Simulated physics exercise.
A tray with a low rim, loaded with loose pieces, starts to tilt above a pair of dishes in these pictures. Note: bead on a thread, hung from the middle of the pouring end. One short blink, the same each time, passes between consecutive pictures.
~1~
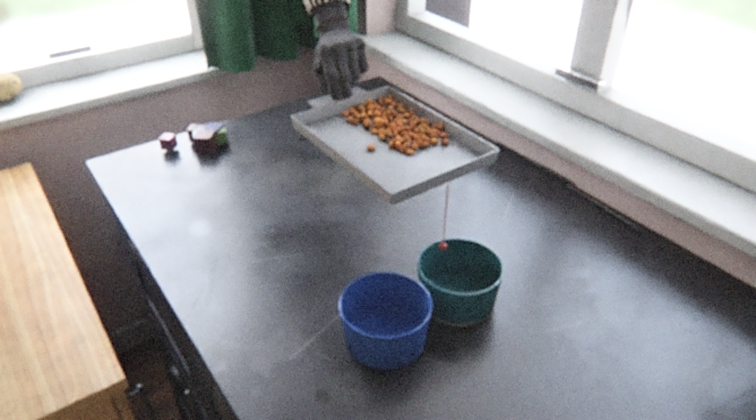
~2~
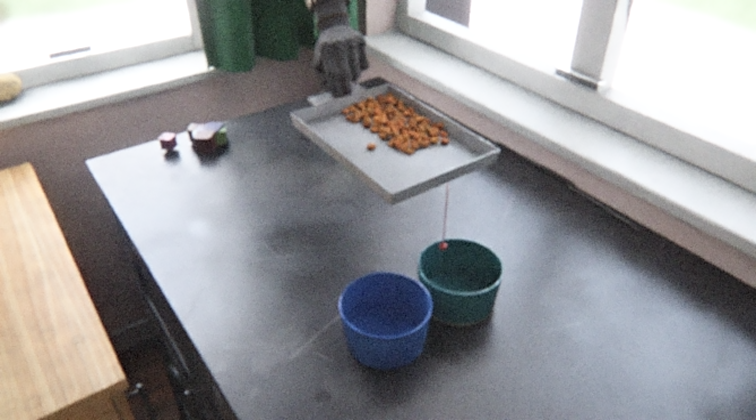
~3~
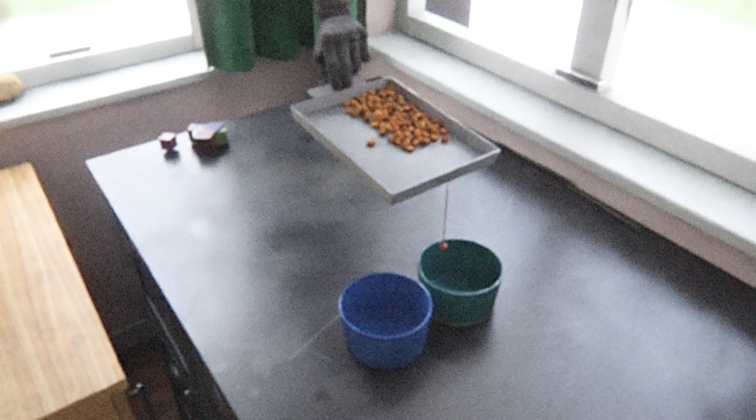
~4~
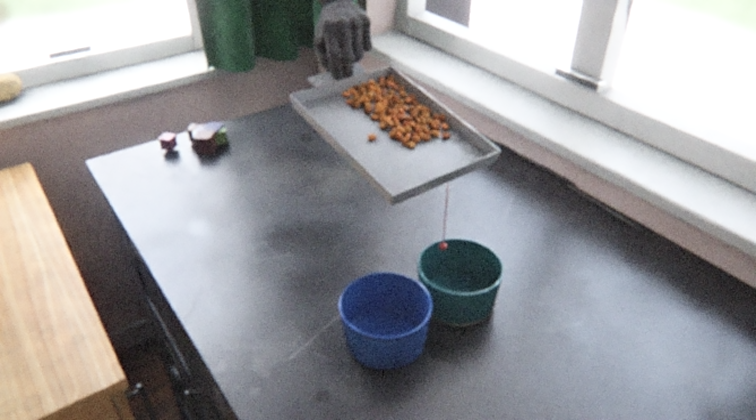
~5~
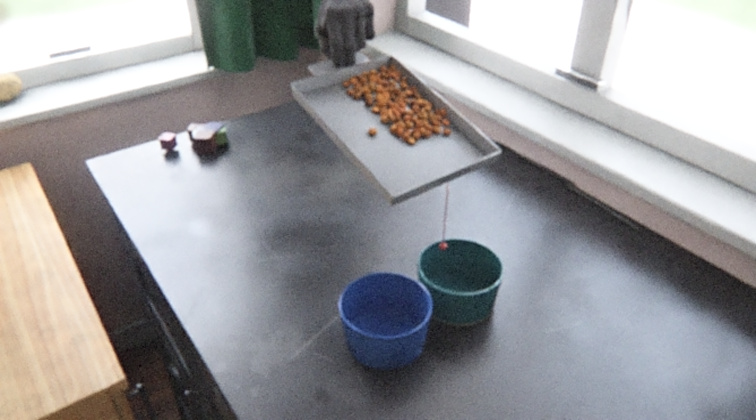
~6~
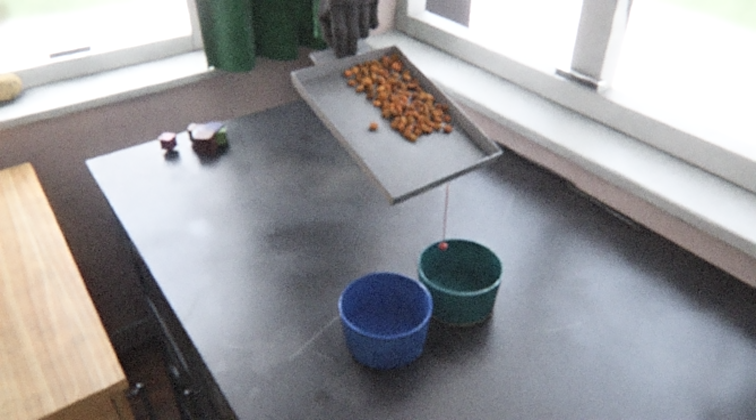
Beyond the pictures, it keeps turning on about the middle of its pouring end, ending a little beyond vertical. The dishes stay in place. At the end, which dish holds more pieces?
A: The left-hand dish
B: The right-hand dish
The right-hand dish.
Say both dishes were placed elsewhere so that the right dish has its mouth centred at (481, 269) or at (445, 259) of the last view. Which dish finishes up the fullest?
With the dishes at the first place it's the right-side dish, and at the second it's the right-side dish.
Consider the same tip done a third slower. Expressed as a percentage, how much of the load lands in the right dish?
I'd say 70 percent or thereabouts.
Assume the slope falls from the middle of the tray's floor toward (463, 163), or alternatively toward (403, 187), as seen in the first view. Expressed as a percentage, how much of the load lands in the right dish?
Lab note: Case 1 near 20 %, case 2 near 10 %.
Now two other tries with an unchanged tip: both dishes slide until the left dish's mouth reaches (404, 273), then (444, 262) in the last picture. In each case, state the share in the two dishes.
Roughly 30 %, then roughly 40 %.
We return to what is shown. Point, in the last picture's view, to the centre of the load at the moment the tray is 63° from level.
Roughly (464, 167).
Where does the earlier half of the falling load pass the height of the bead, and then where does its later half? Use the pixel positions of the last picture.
(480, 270), then (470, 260).
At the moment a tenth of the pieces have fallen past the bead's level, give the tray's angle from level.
Close to 70 degrees, I reckon.
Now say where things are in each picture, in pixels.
Corners of the pouring end at (392, 191) and (496, 149), level; middle of the load at (394, 126), bits of cat kibble; left dish at (413, 346); right dish at (488, 303); bead on its thread at (443, 246), in the first frame.
Corners of the pouring end at (392, 192) and (497, 149), level; middle of the load at (394, 124), in the second frame.
Corners of the pouring end at (393, 192) and (497, 149), tipped barely, level across its low end; middle of the load at (394, 119), in the third frame.
Corners of the pouring end at (394, 193) and (498, 150), tipped a little, level across its low end; middle of the load at (395, 112), in the fourth frame.
Corners of the pouring end at (394, 194) and (499, 150), tipped a little, level across its low end; middle of the load at (396, 105), in the fifth frame.
Corners of the pouring end at (395, 195) and (500, 151), tipped clearly, level across its low end; middle of the load at (398, 98); left dish at (413, 346); right dish at (488, 303), in the sixth frame.
Soon after the last picture, tray tipped steeply; nearly all on the tray; a small part in the air.
A little later, tray tipped past a quarter turn; about half on the tray; a stray few in the left dish; about a quarter in the right dish; about a quarter outside both; a stray few in the air.
Later still, tray tipped past a quarter turn; a small part in the left dish; about two thirds in the right dish; about a third outside both.
At rest, tray tipped past a quarter turn; a small part in the left dish; about two thirds in the right dish; about a third outside both.
